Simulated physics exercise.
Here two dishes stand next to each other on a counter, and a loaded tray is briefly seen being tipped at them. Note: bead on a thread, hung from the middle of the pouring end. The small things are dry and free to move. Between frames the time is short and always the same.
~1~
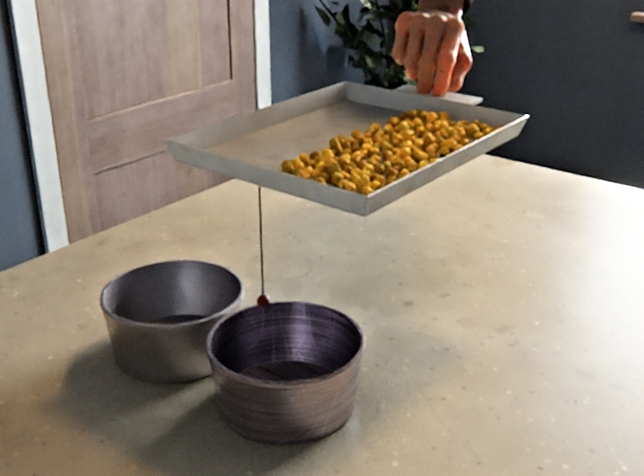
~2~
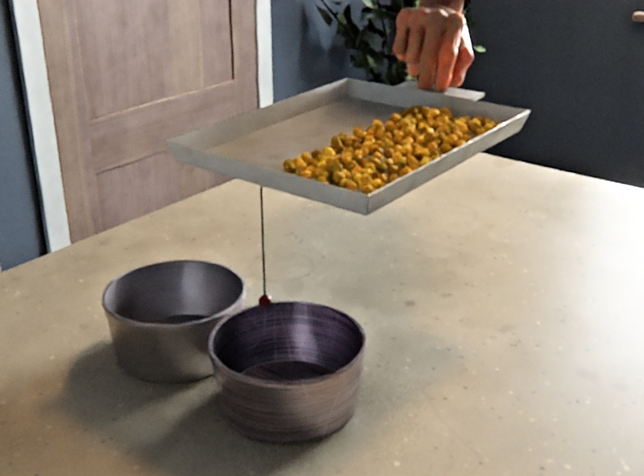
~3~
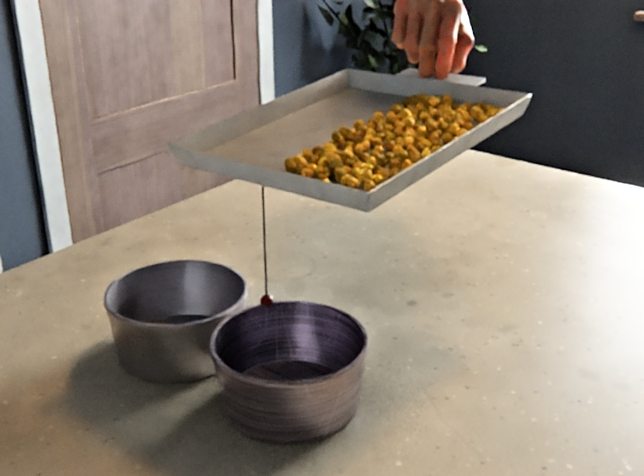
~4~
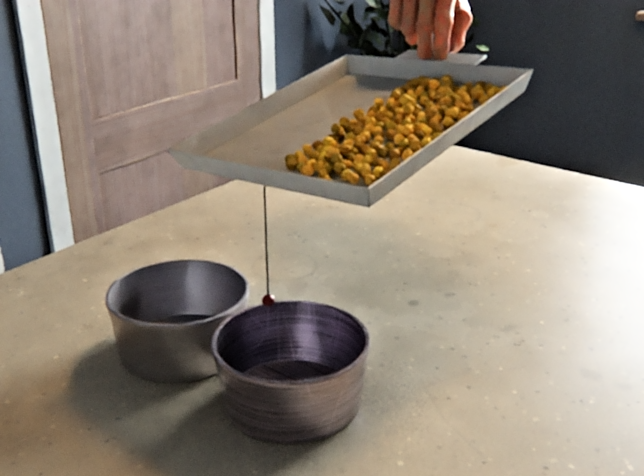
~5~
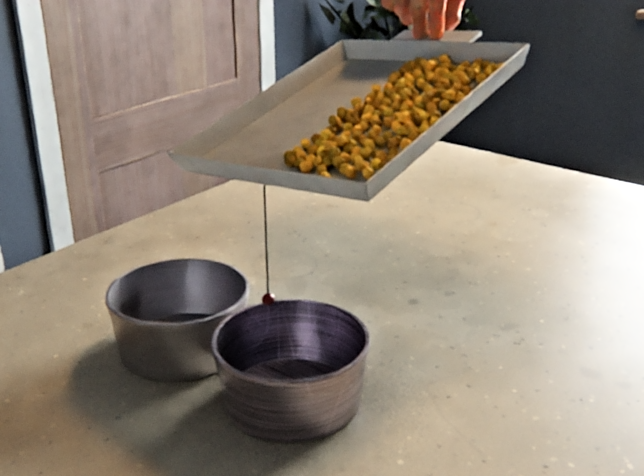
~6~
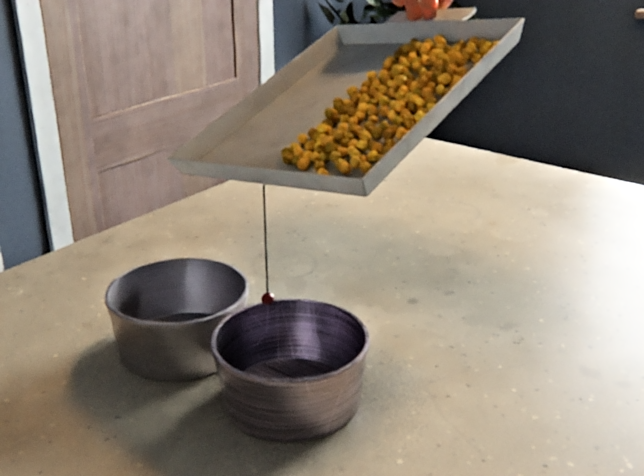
On a stone-coloured countertop, a hand steadily raising the far end of a tray of yellow puffed balls above two dark bowls.
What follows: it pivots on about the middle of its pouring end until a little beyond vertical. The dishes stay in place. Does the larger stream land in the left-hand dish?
Yes.
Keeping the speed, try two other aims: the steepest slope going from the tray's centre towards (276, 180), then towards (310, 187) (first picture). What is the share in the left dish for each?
You'd get 20 per cent the first time and 0 per cent the second time.
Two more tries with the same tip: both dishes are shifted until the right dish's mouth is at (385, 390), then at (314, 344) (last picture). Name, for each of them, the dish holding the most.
Result for the first try: The dish on the left side; for the second: The dish on the left side.
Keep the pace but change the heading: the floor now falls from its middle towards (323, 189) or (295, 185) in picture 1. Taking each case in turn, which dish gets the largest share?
The rightmost dish; the rightmost dish.
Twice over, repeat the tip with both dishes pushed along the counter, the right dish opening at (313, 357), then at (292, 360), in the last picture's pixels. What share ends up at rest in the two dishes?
First 80 %, then 80 %.
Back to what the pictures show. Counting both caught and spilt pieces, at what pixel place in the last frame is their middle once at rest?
Roughly pixel (179, 343).
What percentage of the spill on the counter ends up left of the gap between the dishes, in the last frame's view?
Some 100 per cent.
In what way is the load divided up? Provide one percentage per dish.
Left 80 per cent, right 10 per cent.
Soon after the last picture, tray tipped steeply; nearly all on the tray; a small part in the air.
A little later, tray tipped right over; about two thirds on the tray; about a quarter in the left dish; a stray few outside both; a stray few in the air.
Later still, tray tipped past a quarter turn; a small part in the right dish; most in the left dish; a small part outside both.
At rest, tray tipped past a quarter turn; a small part in the right dish; most in the left dish; a small part outside both.
